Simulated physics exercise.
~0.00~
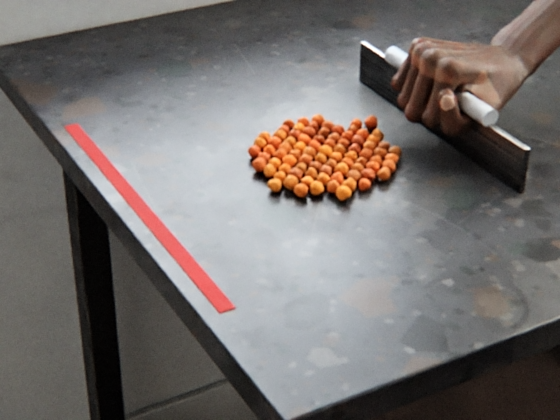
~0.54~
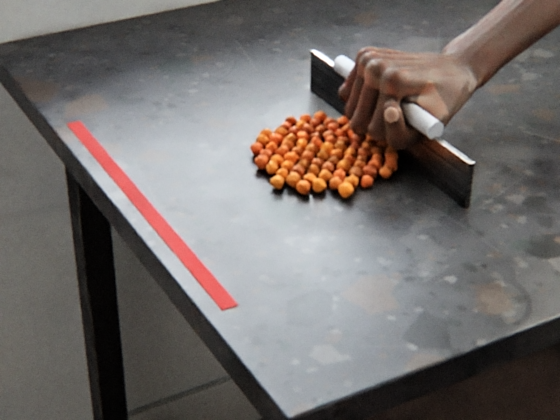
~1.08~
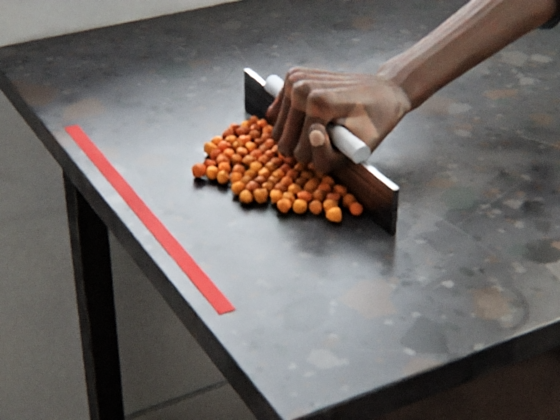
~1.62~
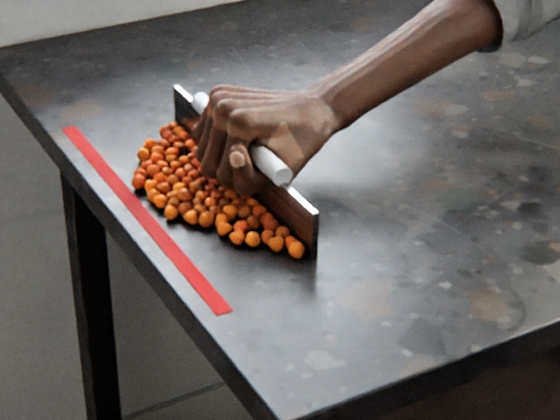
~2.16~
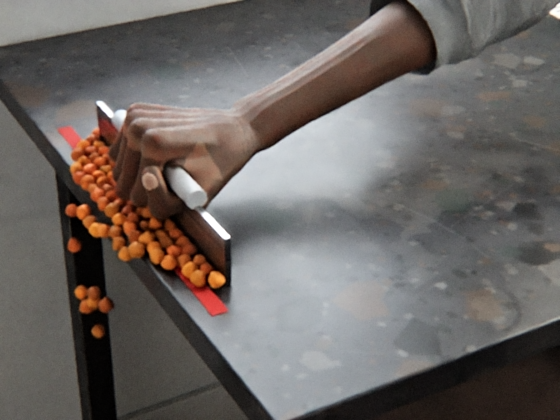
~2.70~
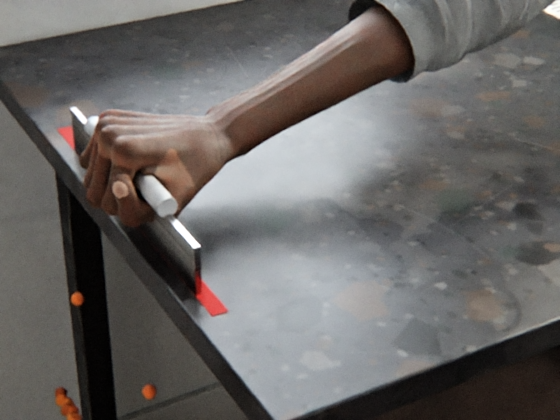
A hand grips the pale handle of a flat scraper and moves it leftward across a dark speckled table, toward a patch of small orange balls. The blade meets the patch and pushes it along, bunching the balls into a long heap in front of it. The heap nears a strip of red tape by the table's left edge, still wholly on the surface. As the scraper reaches the tape, balls spill over the edge and drop past the table leg. The blade ends at the tape, the tabletop looks cleared, and the last few visible balls are below the edge.
